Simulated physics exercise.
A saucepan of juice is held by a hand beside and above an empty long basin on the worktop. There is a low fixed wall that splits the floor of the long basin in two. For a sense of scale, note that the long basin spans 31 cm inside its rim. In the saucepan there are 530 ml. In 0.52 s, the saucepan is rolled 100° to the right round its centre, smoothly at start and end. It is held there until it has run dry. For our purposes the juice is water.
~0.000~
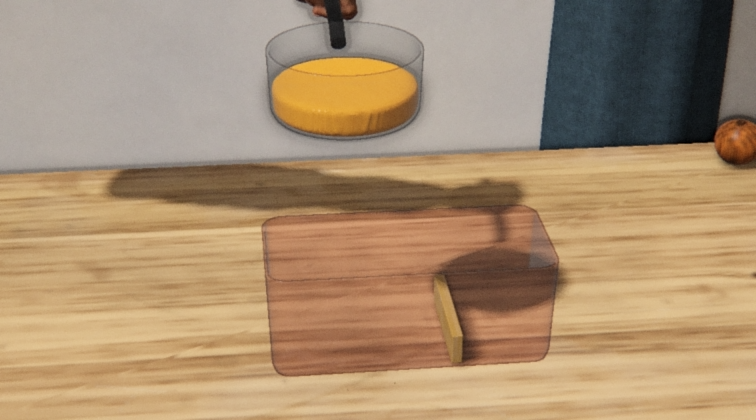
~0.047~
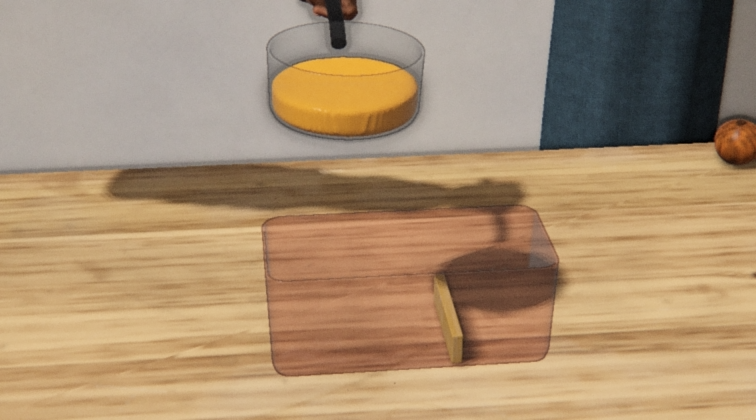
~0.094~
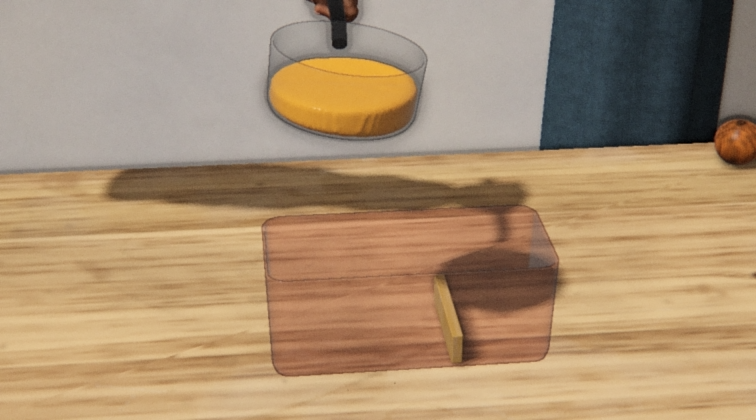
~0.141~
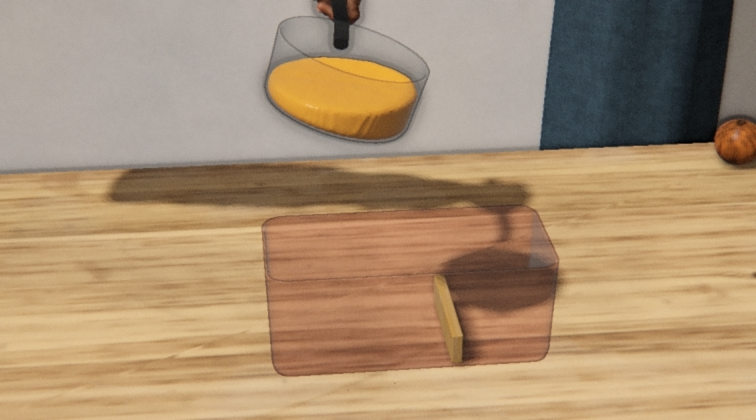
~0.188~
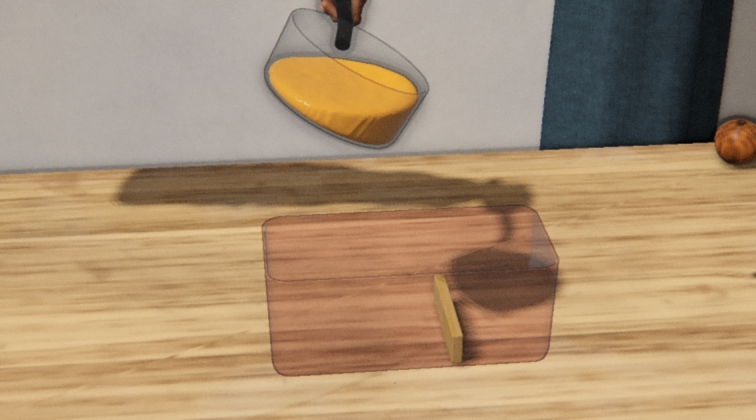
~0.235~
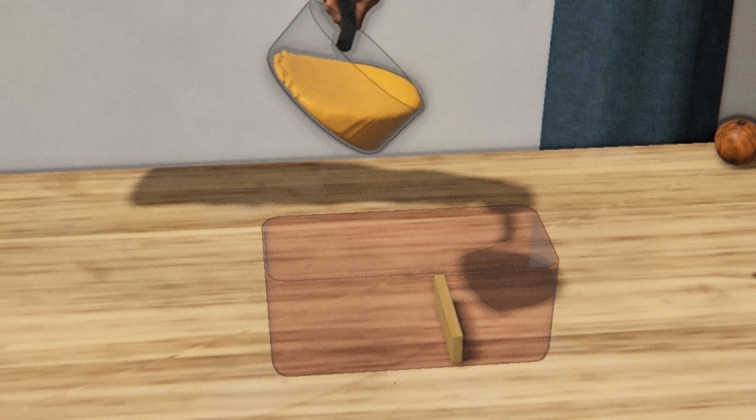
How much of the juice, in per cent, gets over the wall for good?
45 %.
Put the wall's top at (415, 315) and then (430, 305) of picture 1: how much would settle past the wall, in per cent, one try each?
Try 1: 75 %; try 2: 65 %.
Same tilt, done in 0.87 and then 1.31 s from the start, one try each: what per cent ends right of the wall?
About 55 %, then about 65 %.
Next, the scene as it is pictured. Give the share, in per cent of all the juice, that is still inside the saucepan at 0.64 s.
I'd estimate some 8 per cent.
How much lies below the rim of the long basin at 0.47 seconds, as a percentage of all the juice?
Around 16 percent.
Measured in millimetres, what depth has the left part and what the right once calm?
About 10 mm left, about 18 mm right.
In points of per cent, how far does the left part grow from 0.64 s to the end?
It comes to near 22 per cent.
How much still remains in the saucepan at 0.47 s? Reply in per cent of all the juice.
Roughly 20 %.
After 0.47 s the tilt is 98° and 21 per cent is still to pour, 1 is left of the wall and 15 right of it.
After 0.64 s the tilt is 100° and 8 per cent is still to pour, 29 is left of the wall and 53 right of it.
After 0.82 s the tilt is 100° and 1 per cent is still to pour, 45 is left of the wall and 45 right of it.
After 1.02 s the tilt is 100° and 0 per cent is still to pour, 51 is left of the wall and 45 right of it.
In the end 52 per cent lies left of the wall, 45 right of it and 3 outside.
